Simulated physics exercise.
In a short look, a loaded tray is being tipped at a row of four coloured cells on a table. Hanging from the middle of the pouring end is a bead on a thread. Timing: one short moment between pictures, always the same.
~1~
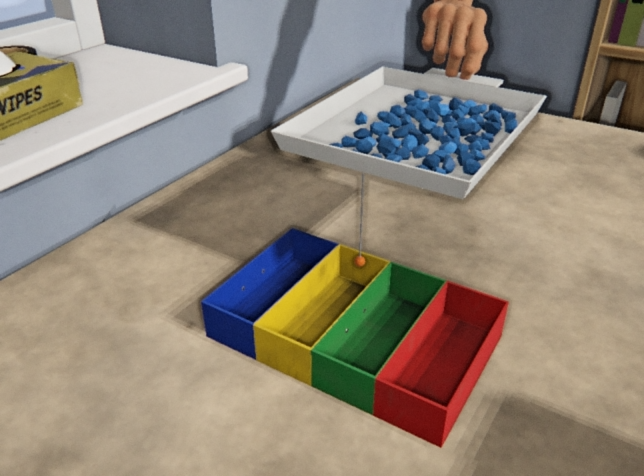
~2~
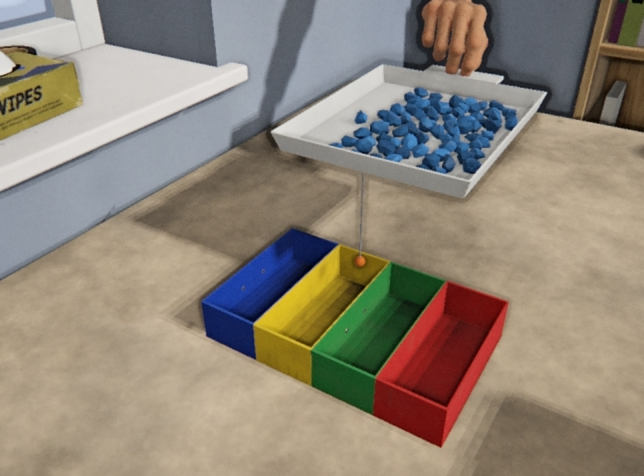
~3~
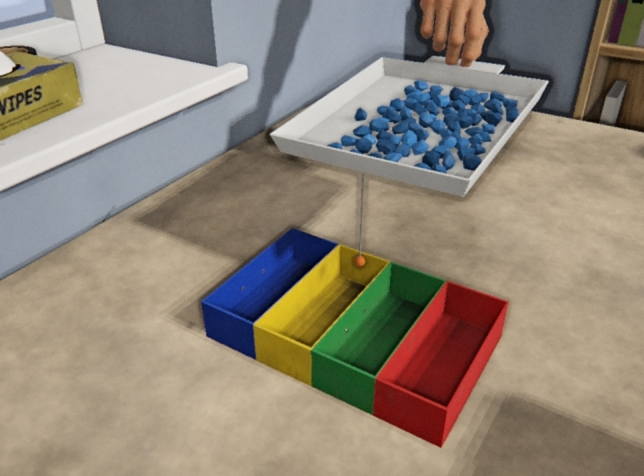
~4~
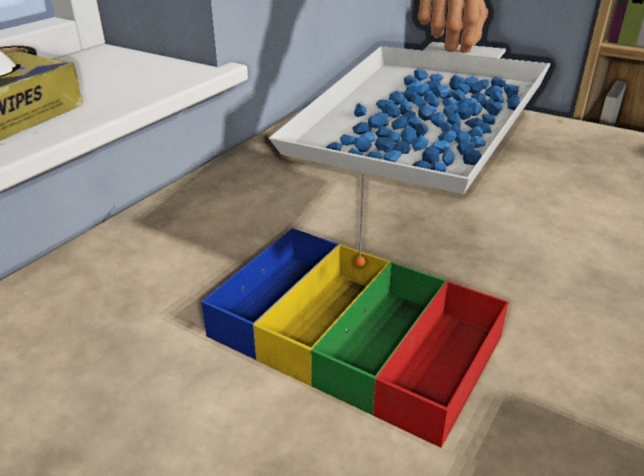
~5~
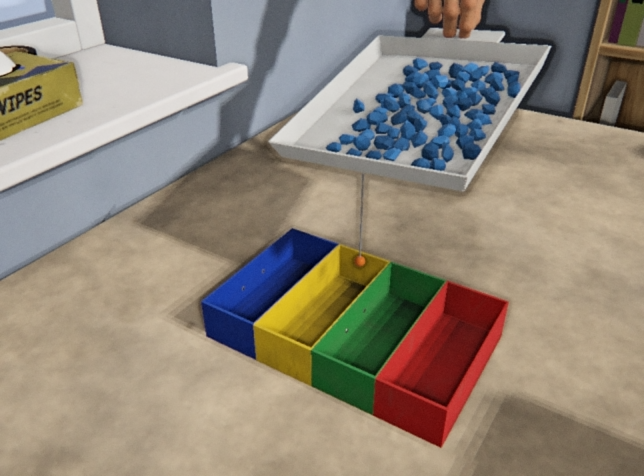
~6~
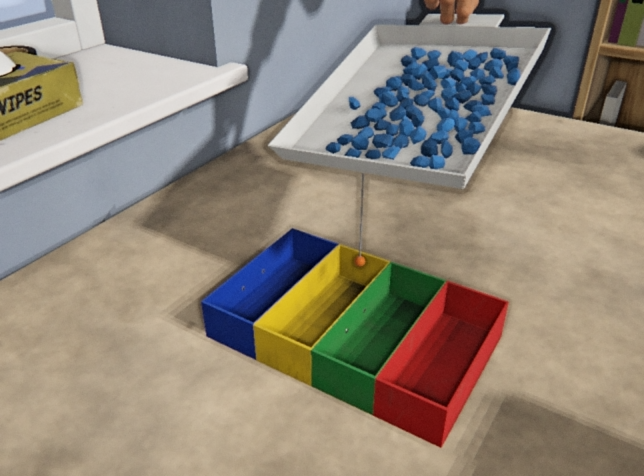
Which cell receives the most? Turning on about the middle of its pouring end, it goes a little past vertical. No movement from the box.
The blue one.
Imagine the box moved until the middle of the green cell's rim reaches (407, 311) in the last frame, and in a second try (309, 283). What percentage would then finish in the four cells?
Close to 80 in a hundred, then close to 100 in a hundred.
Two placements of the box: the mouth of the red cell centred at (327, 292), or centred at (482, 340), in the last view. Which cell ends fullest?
So the first one goes to green and the second to the cell in blue.
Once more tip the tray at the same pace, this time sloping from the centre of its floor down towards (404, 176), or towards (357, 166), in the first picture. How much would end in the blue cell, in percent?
0 and 30 per cent, in that order.
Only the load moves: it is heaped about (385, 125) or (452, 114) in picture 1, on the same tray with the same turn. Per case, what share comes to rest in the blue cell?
It comes to about 60 per cent the first time and about 60 per cent the second.
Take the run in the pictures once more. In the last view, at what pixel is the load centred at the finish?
Once it all stops, the middle lies near (277, 299).
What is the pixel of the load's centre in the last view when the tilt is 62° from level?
The centre of the load shows up near (333, 140) in the last view.
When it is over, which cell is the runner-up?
Second place goes to the yellow one.
Soon after the last picture, tray tipped steeply; nearly all on the tray; a stray few falling or outside the box.
A little later, tray tipped past a quarter turn; about a quarter on the tray; about half in the blue cell; a small part in the yellow cell; a stray few in the green cell; about a quarter falling or outside the box.
Later still, tray tipped past a quarter turn; about two thirds in the blue cell; about a quarter in the yellow cell; a stray few in the green cell; a small part falling or outside the box.
At rest, tray tipped past a quarter turn; about two thirds in the blue cell; about a quarter in the yellow cell; a stray few in the green cell; none in the red cell; a small part outside the box.
